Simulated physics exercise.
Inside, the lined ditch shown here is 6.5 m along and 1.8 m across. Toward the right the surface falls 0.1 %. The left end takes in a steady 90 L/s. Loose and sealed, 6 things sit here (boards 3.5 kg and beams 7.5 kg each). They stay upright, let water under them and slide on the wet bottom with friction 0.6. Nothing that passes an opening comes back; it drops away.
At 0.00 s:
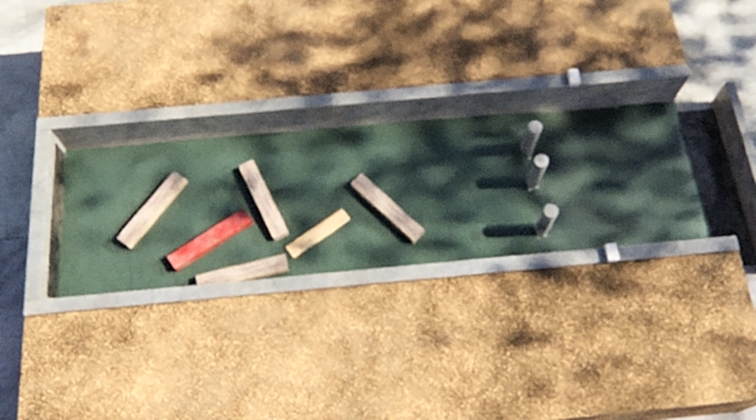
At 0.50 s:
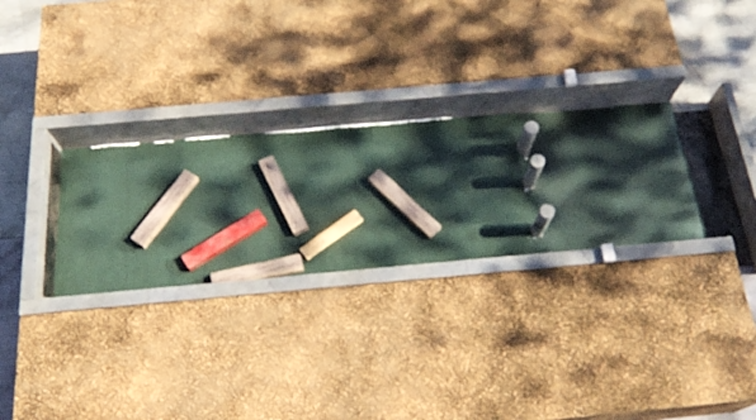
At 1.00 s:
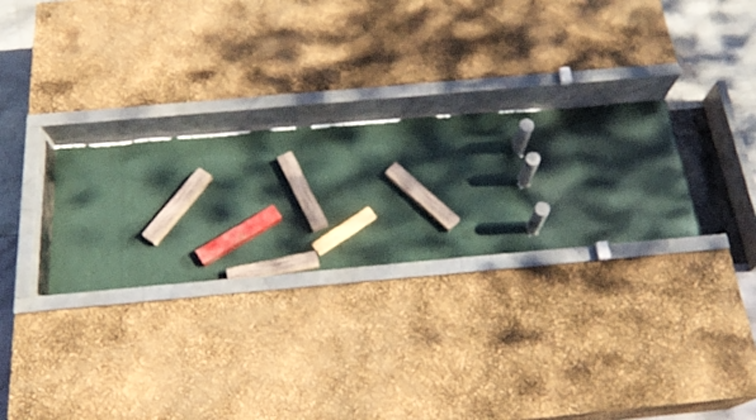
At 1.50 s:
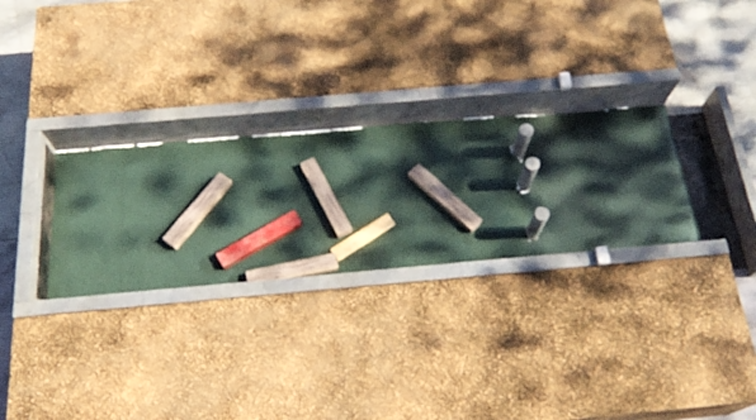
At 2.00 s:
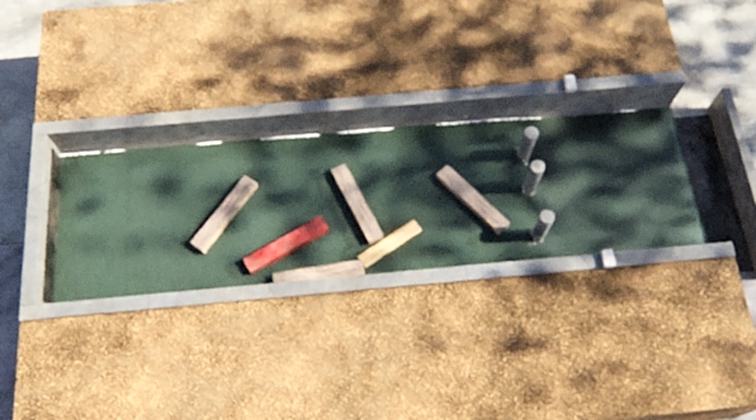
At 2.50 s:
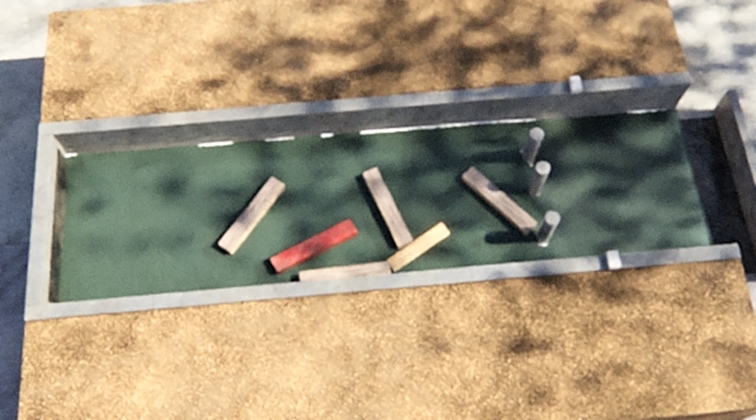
In a shallow green-lined channel of water, a red block and several wooden pieces drifted steadily rightward together, keeping much the same arrangement, until the foremost plank was right up beside the upright posts.
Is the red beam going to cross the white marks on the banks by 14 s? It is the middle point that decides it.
Red beam: Comes up short.
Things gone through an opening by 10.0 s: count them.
2 of them.
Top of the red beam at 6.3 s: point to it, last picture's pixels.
The top is close to pixel (479, 239).
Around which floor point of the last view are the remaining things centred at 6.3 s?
Close to (535, 233).
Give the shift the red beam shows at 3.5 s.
Around 150 cm from the start by that time.
After 3.5 s the red beam is near (362, 243), 1.5 m from its start, afloat; 0 of 6 are over the mark; 6 afloat.
After 6.3 s the red beam is near (479, 239), 2.7 m from its start, afloat; 2 of 6 are over the mark; 6 afloat.
After 10.0 s the red beam is near (480, 248), 2.7 m from its start, afloat; 2 of 6 are over the mark; 4 afloat.
After 14.0 s the red beam is near (482, 262), 2.7 m from its start, afloat; 4 of 6 are over the mark; 3 afloat.
